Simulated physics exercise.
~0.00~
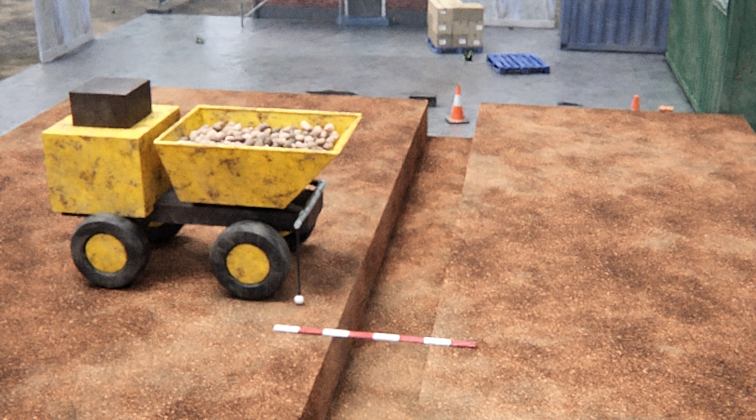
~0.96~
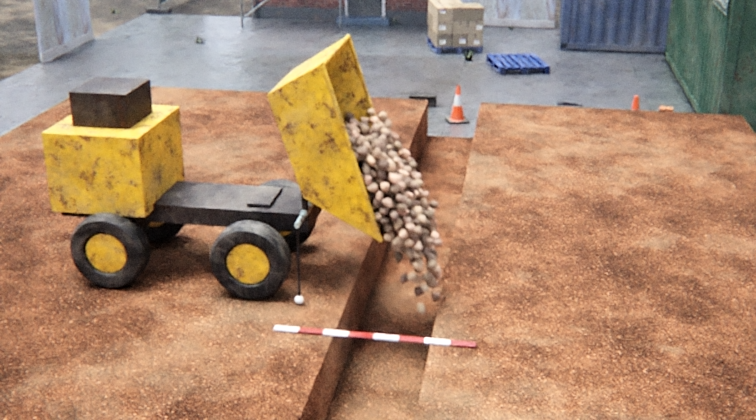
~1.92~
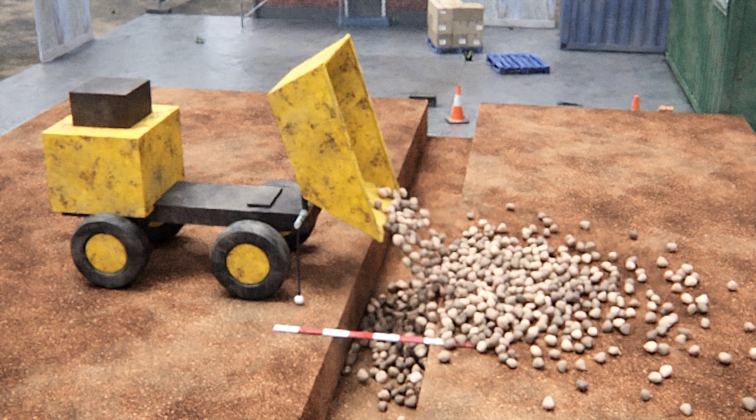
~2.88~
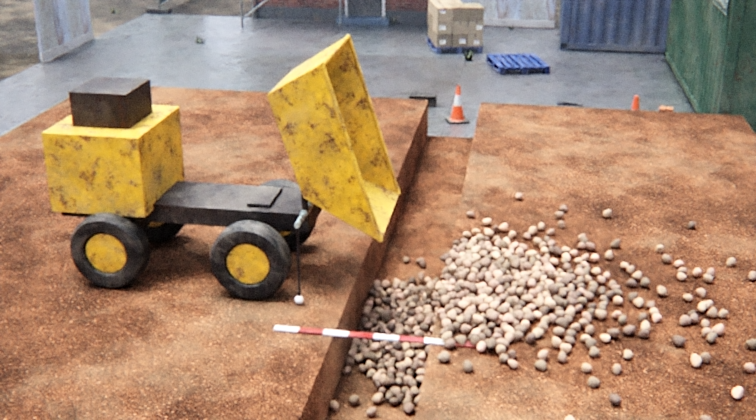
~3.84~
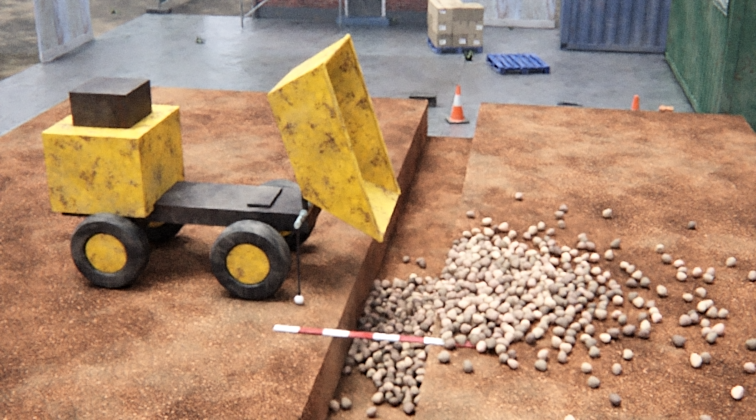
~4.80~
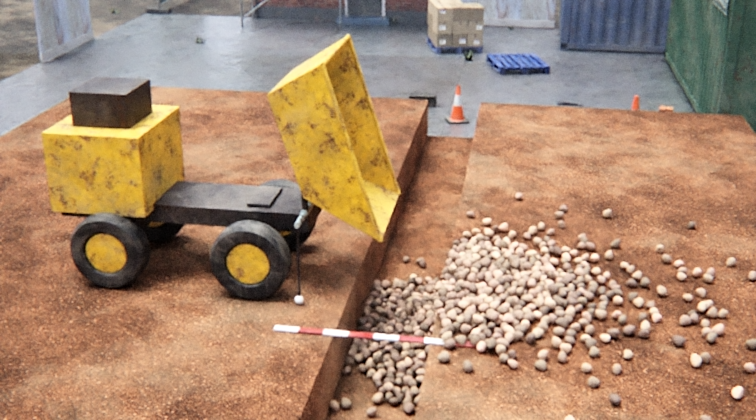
Yellow dumper tipping its skip and pouring round stones into a trench and across the ground beyond, the skip left raised and empty.
